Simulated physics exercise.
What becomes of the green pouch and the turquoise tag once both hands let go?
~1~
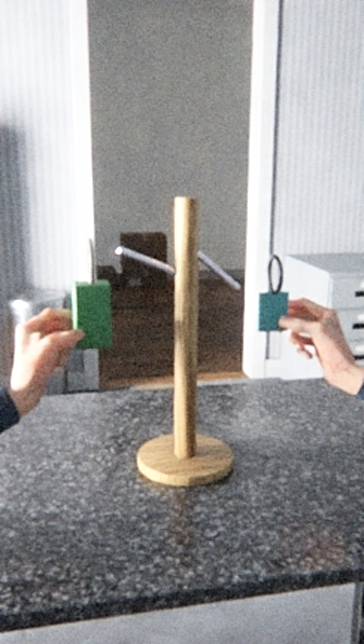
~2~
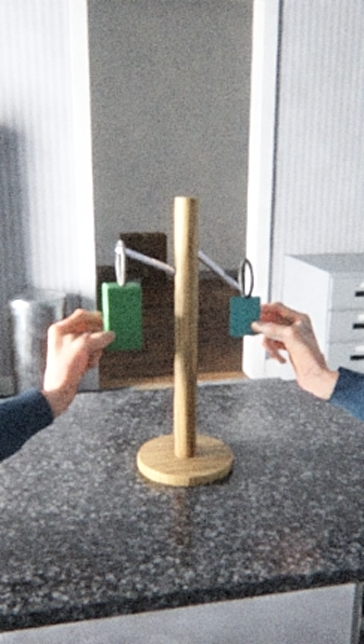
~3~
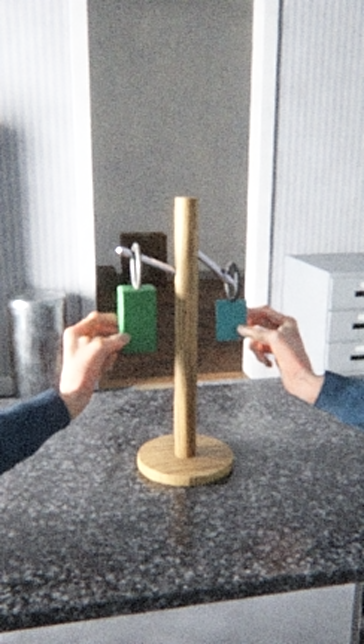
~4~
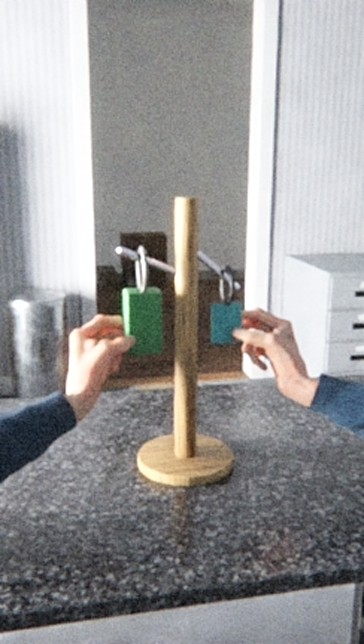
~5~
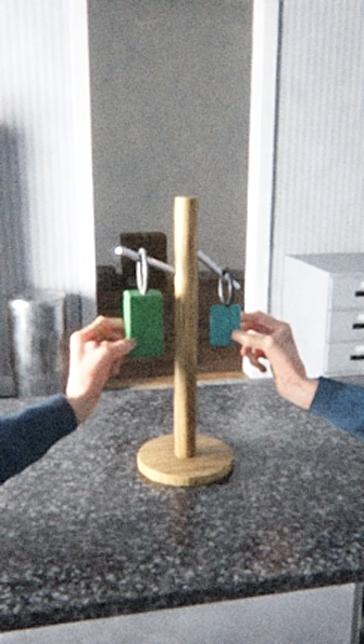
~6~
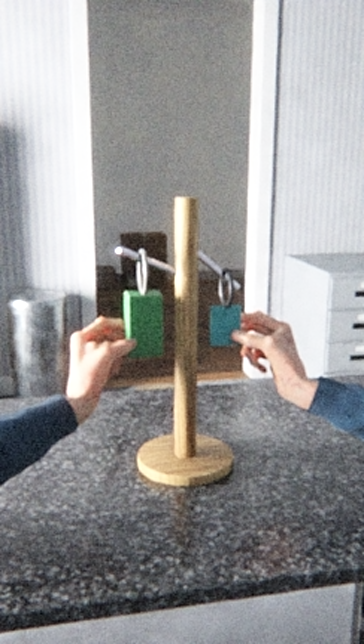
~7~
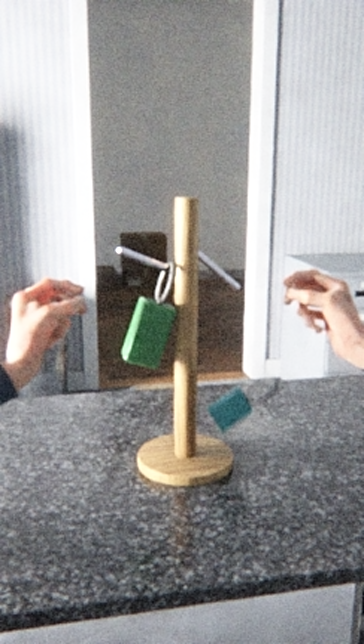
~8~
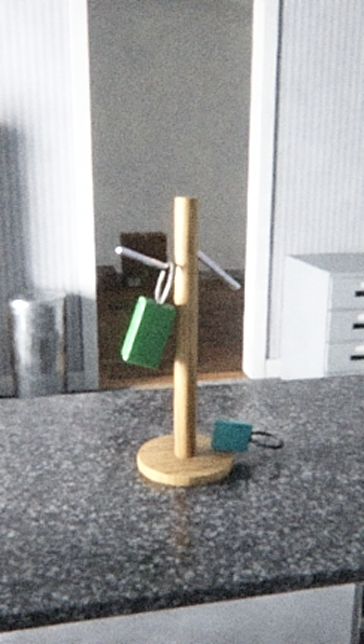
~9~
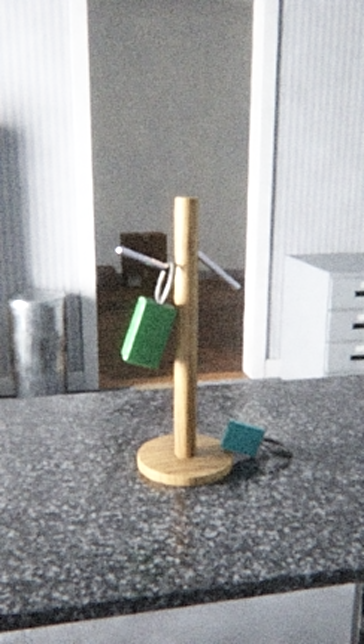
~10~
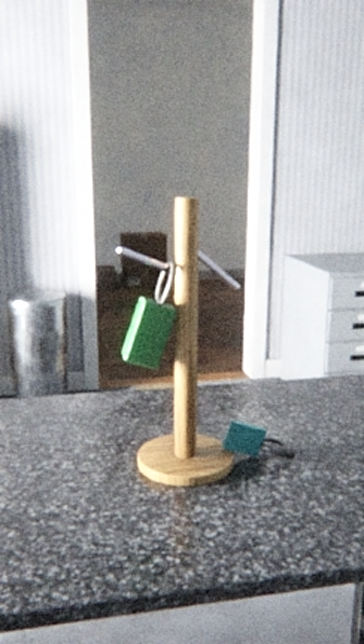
The green pouch stays hanging on its peg at a tilt, while the turquoise tag falls off and ends up on the countertop by the base of the stand.
